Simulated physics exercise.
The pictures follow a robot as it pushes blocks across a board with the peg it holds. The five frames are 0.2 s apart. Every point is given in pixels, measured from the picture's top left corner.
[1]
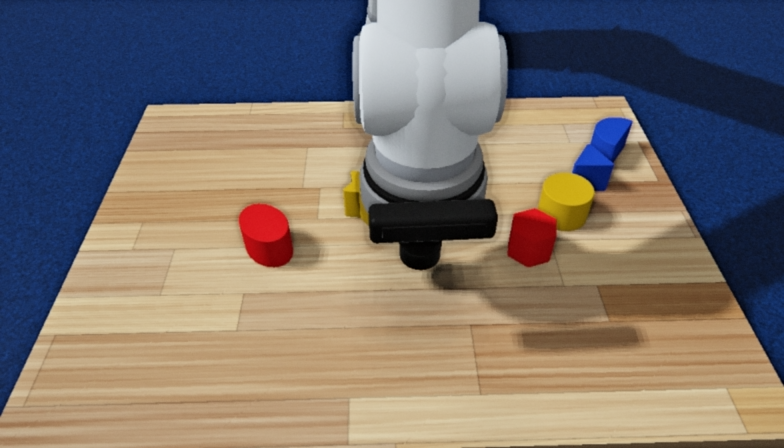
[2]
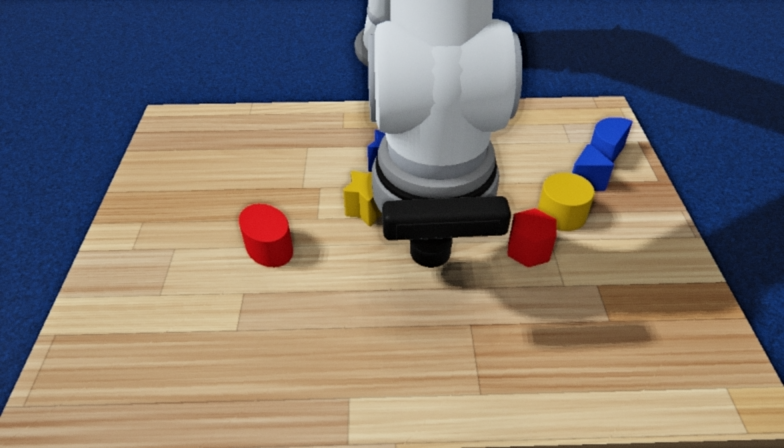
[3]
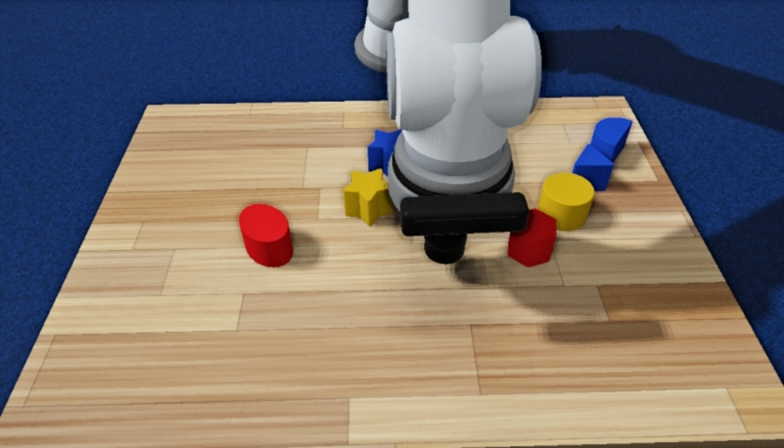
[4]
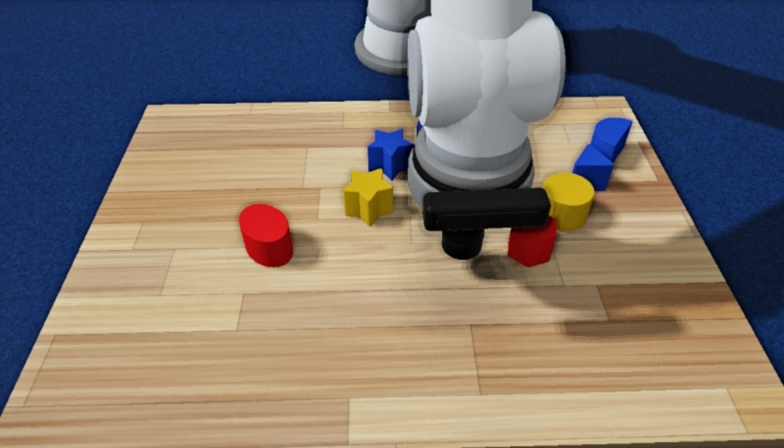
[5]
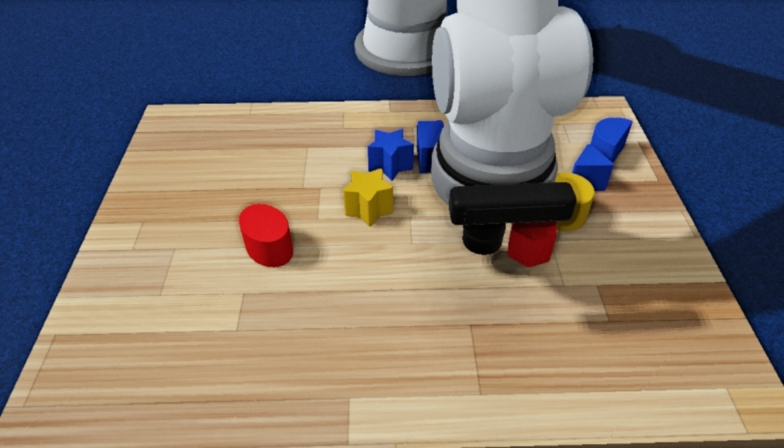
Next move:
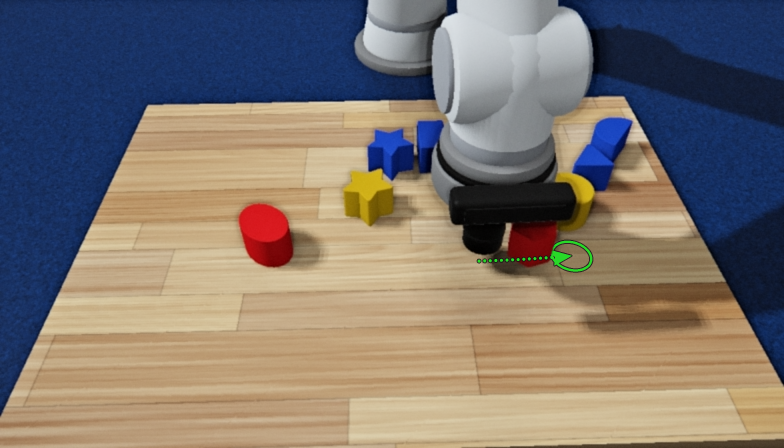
On a wooden tabletop, a white robot arm with a black peg sliding right toward a red block among coloured blocks.
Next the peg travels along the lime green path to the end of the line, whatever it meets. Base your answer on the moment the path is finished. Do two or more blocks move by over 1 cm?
Going by the path, yes.
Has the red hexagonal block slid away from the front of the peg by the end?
No, it doesn't check out.
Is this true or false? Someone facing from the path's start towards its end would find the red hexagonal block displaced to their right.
False
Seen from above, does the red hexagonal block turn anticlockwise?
The answer is yes.
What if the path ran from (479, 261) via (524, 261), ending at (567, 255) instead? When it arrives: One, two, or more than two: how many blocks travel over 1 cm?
I expect two blocks to be moved by more than 1 cm.
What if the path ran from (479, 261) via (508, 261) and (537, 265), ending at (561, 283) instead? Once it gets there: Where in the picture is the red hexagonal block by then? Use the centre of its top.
The red hexagonal block ends near (574, 220).
Path on the board, from (479, 261) to (571, 256).
The first path, step by step. Halfway along, peg at (531, 240); red hexagonal block at (566, 217), turned 20° anticlockwise.
At the end, peg at (578, 236); red hexagonal block at (599, 208), turned 60° anticlockwise; yellow cylinder at (576, 178).
